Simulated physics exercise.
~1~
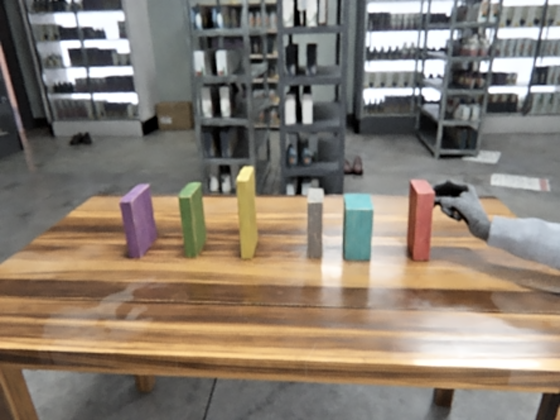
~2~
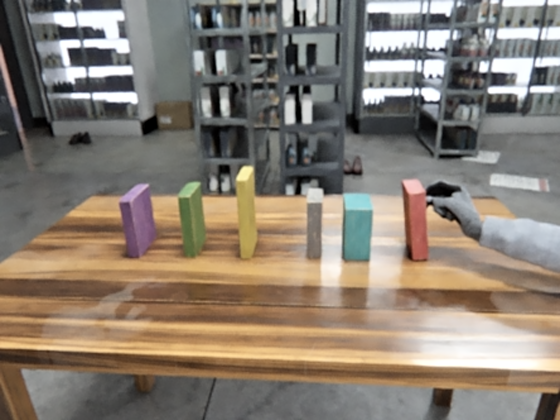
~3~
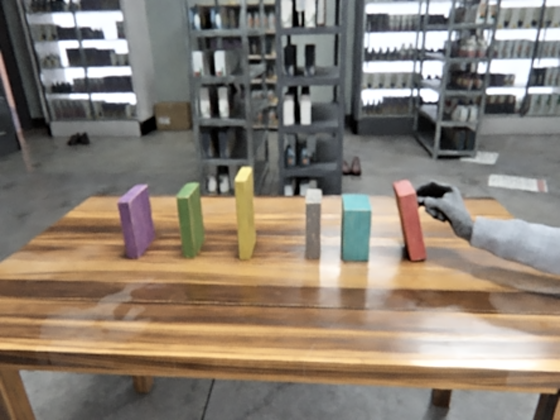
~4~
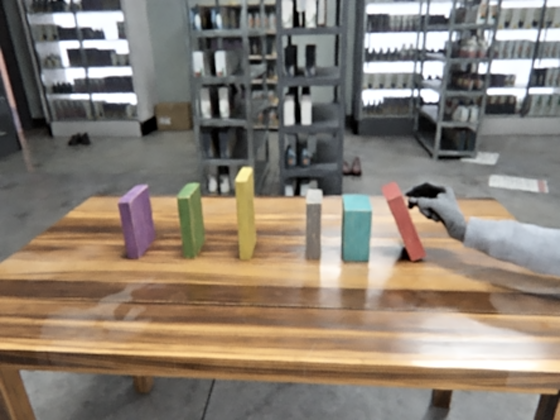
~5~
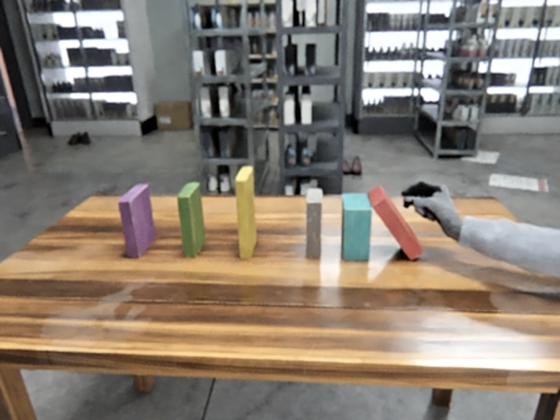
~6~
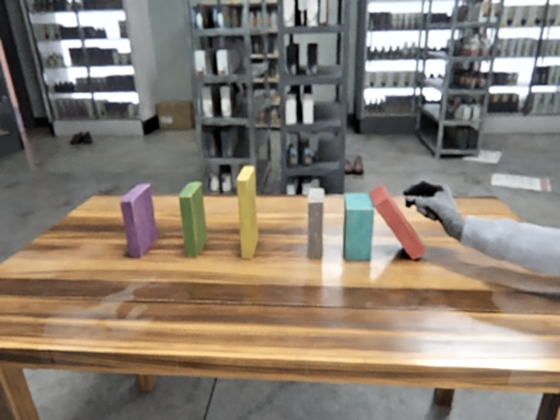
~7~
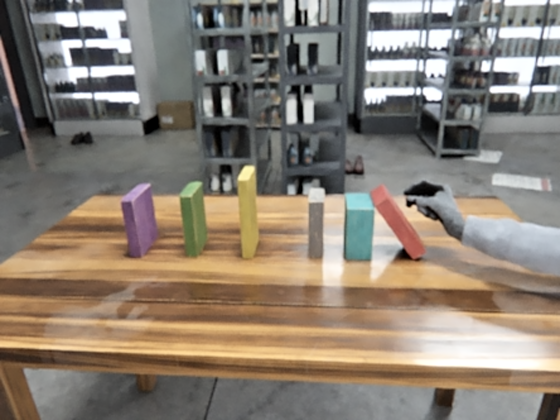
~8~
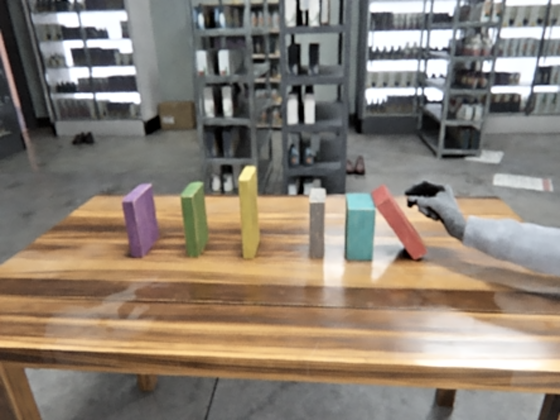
A gloved hand slowly tipped the red block leftward on a wooden table until it leaned against the turquoise block beside it. The turquoise, grey, yellow, green and purple pieces all stayed standing, with the hand still close to the leaning red one.
